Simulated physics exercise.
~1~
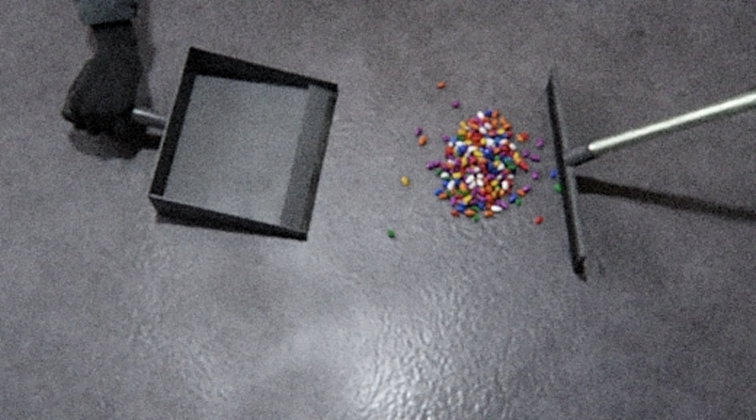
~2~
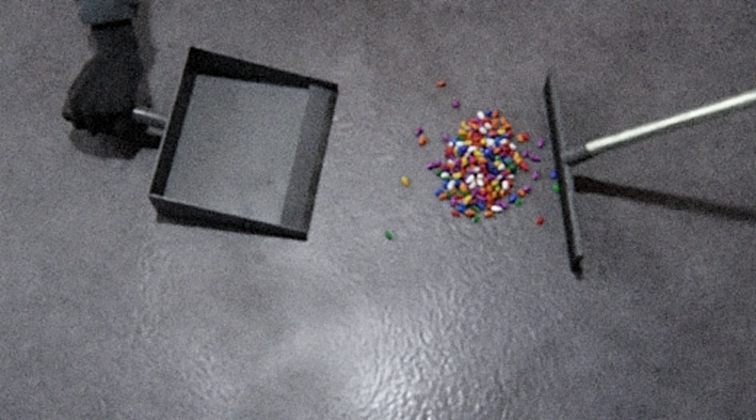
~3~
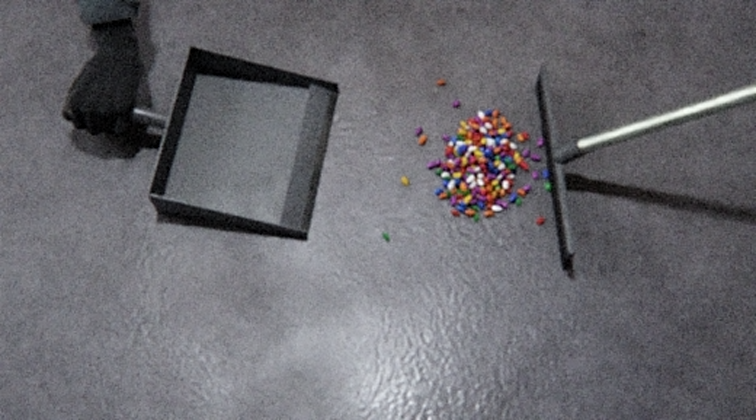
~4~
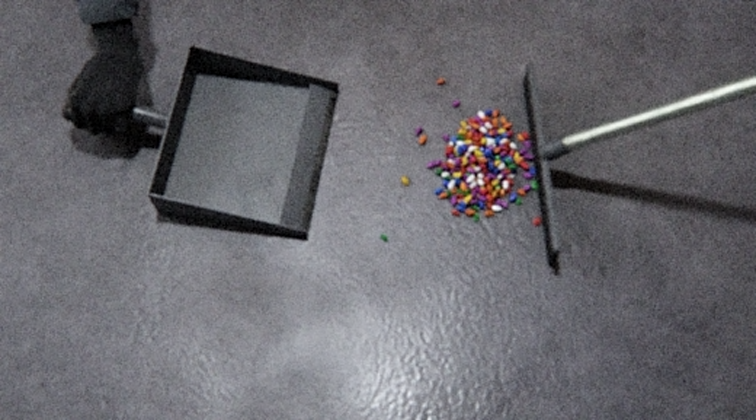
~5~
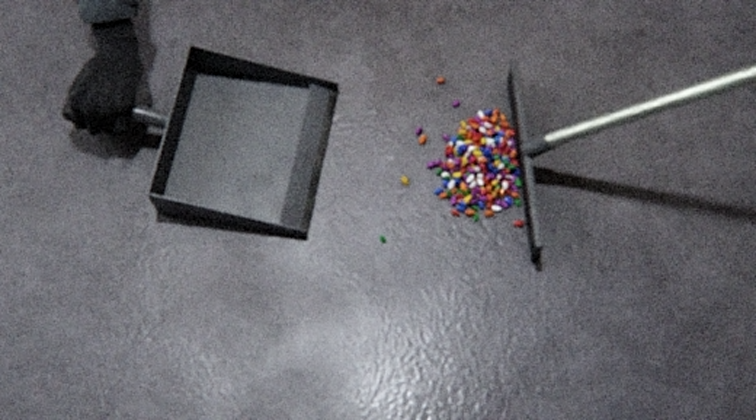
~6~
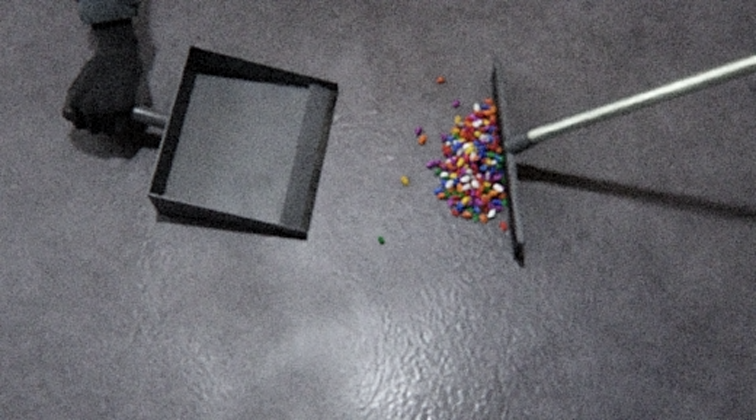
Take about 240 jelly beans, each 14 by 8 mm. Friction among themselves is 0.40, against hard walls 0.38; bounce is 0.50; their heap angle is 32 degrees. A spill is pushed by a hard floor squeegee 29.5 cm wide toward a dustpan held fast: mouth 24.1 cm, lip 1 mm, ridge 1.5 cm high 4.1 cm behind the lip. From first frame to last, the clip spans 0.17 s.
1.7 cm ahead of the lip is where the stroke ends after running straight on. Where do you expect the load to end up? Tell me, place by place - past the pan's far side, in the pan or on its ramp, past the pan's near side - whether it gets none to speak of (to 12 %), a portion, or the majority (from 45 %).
Far side: None to speak of; pan: A portion; near side: None to speak of.
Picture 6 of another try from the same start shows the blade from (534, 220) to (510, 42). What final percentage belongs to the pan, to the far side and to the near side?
Pan 0 % / far 25 % / near 0 %.
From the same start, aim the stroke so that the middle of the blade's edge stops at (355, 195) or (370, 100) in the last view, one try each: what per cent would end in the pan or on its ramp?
I'd expect about 30 percent, then about 10 percent.
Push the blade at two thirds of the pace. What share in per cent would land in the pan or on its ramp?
It would be around 10 per cent.
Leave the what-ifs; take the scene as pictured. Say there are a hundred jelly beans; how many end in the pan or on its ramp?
About 25 per cent.
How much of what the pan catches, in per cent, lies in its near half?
Roughly 30 in a hundred.
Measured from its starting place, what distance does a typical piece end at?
Roughly 22 centimetres.
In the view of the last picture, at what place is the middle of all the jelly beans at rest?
In the last view, approximately (333, 147).
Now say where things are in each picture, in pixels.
The first picture shows blade from (582, 256) to (554, 73), moved 0.0 cm, 0 of the pieces shifted so far; middle of the pieces at (481, 162); pan at (237, 149).
The second picture shows blade from (579, 256) to (551, 73), moved 0.4 cm, 1 of the pieces shifted so far; middle of the pieces at (481, 162).
The third picture shows blade from (571, 254) to (543, 71), moved 1.7 cm, 4 of the pieces shifted so far; middle of the pieces at (482, 162).
The fourth picture shows blade from (556, 250) to (530, 68), moved 3.7 cm, 9 of the pieces shifted so far; middle of the pieces at (482, 161).
The fifth picture shows blade from (538, 247) to (513, 65), moved 6.1 cm, 37 of the pieces shifted so far; middle of the pieces at (481, 161).
The sixth picture shows blade from (521, 243) to (497, 62), moved 8.5 cm, 215 of the pieces shifted so far; middle of the pieces at (474, 161); pan at (237, 148).
Then, 0.15 s after the last picture, middle of the blade 16 cm from the lip; 0 % over the lip, far side 5 %, near side 0 %.
Then, 0.26 s after the last picture, middle of the blade 8 cm from the lip; 0 % over the lip, far side 5 %, near side 0 %.
Then, 0.49 s after the last picture, middle of the blade 5 cm from the lip; 25 % over the lip, far side 10 %, near side 5 %.
In the end, far side 10 %, pan 25 %, near side 5 %, in front of the lip or behind the blade 65 %.
